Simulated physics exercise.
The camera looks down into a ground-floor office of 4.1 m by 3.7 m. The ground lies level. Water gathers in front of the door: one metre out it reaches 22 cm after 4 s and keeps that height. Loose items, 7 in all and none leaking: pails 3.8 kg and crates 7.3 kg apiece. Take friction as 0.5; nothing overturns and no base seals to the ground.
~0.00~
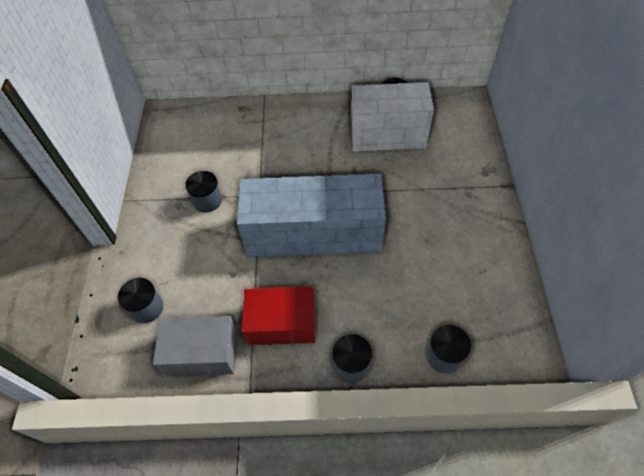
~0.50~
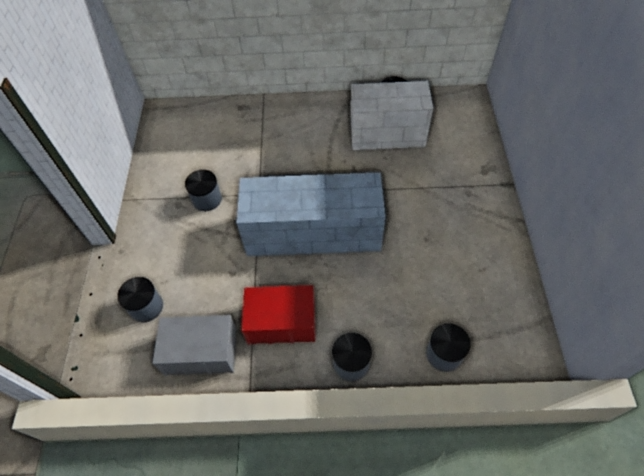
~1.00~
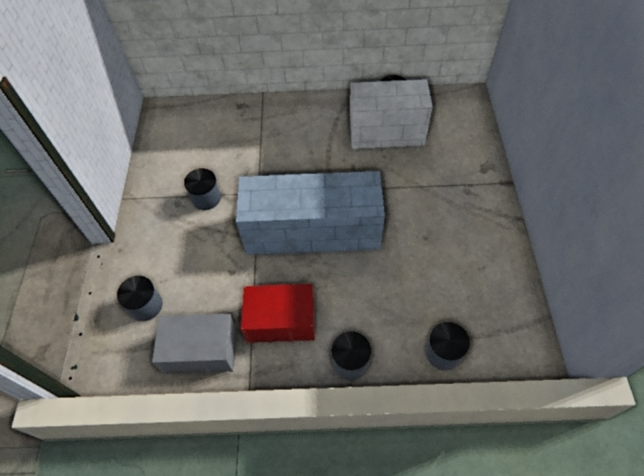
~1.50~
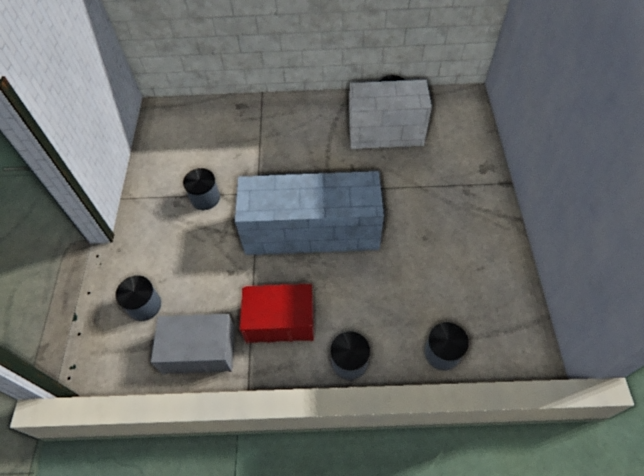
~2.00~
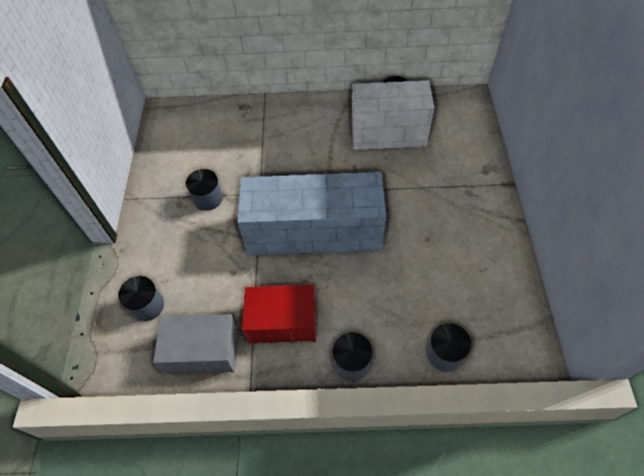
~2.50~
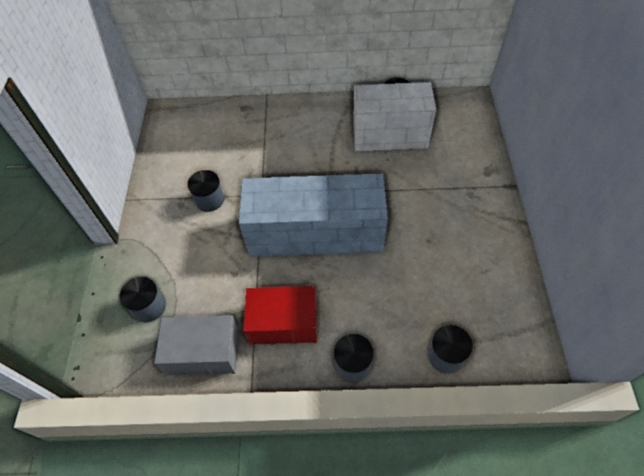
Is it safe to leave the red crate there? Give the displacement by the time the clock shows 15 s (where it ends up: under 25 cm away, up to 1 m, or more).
Red crate travels far.
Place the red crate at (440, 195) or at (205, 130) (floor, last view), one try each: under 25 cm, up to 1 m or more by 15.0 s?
In that order: It ends far away; it travels far.
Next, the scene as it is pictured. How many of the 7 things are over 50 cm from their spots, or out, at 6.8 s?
By then 5.
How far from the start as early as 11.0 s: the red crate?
Roughly 140 cm by then.
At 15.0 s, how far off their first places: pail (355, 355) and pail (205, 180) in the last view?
In turn: 350 cm, 120 cm.
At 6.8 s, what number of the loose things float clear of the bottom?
At that moment 5.
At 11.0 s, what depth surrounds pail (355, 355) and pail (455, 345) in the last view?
Roughly 14 and 19 cm.
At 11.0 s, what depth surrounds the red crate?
About 15 cm.
After 3.5 s the red crate is near (282, 308), 0.0 m from its start, aground; 0 afloat.
After 6.8 s the red crate is near (505, 250), 2.0 m from its start, afloat; 5 afloat.
After 11.0 s the red crate is near (277, 163), 1.5 m from its start, afloat; 7 afloat.
After 15.0 s the red crate is near (208, 127), 2.2 m from its start, afloat; 7 afloat.
